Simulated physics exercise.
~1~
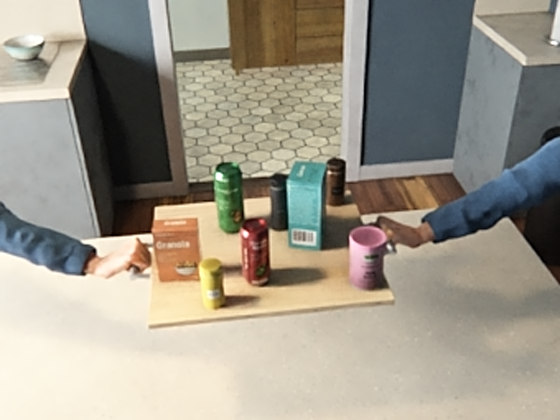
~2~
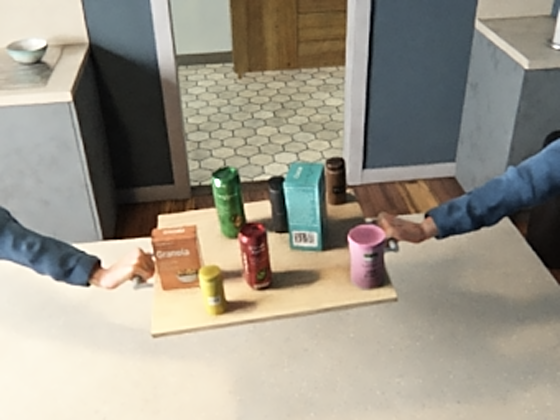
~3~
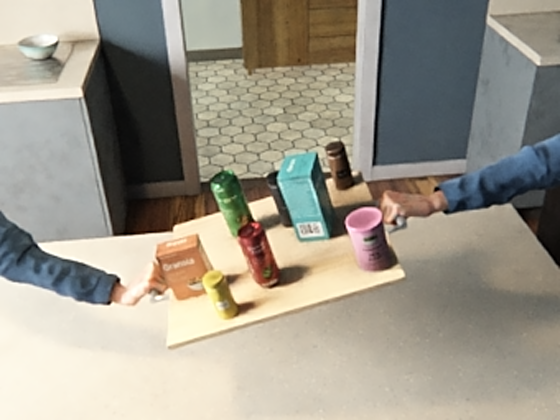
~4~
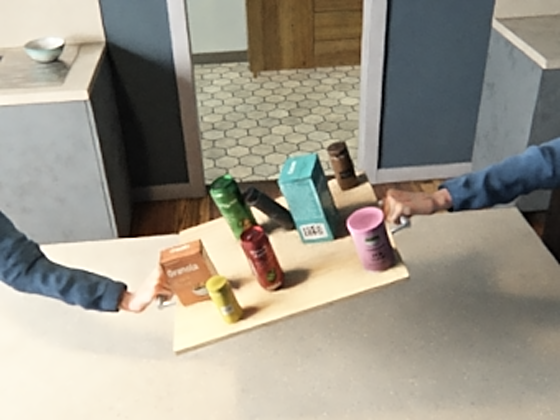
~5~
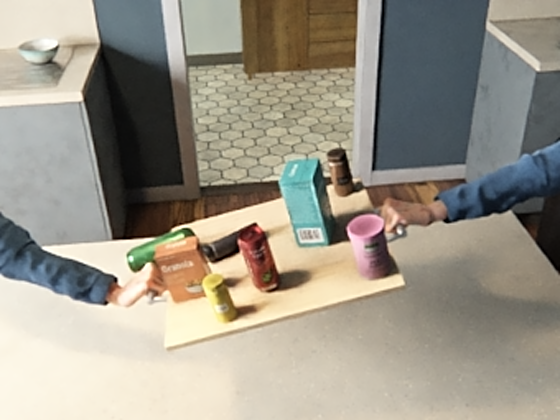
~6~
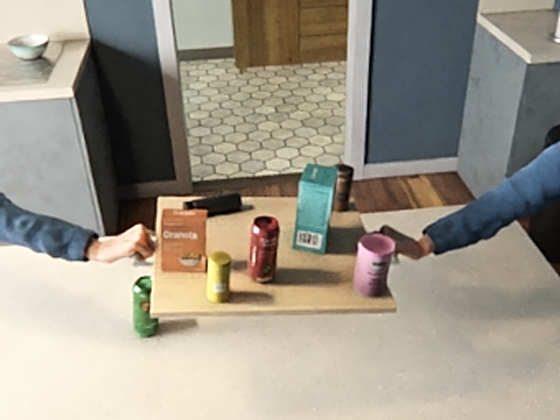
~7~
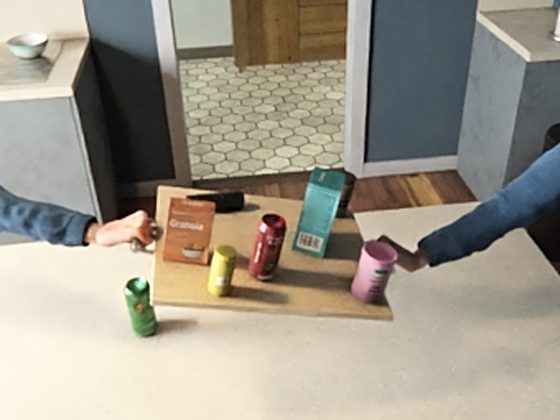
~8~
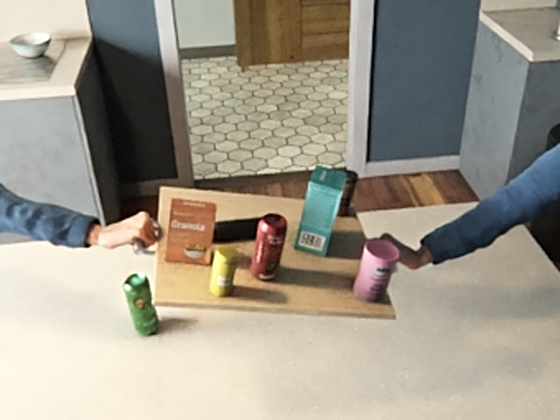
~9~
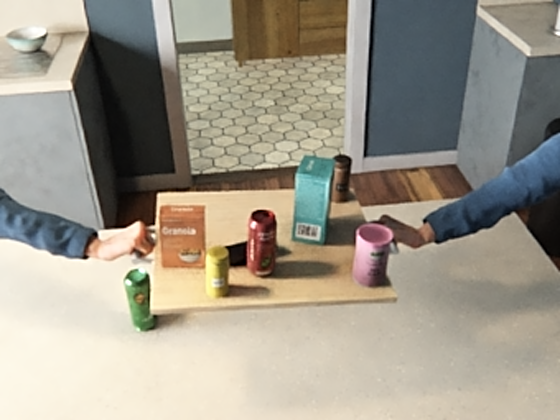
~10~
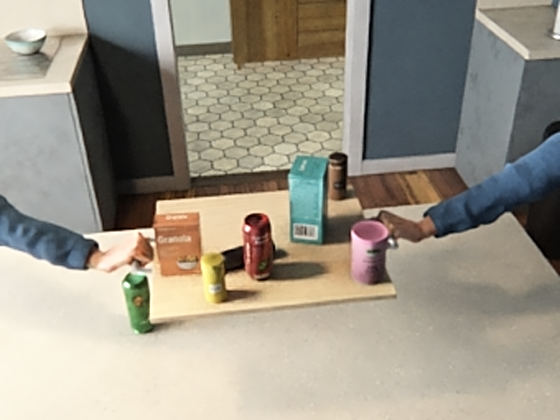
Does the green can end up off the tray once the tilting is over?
Yes, the green can topples as the left edge dips and drops off the tray. It ends upside down on the counter by the tray's left side.
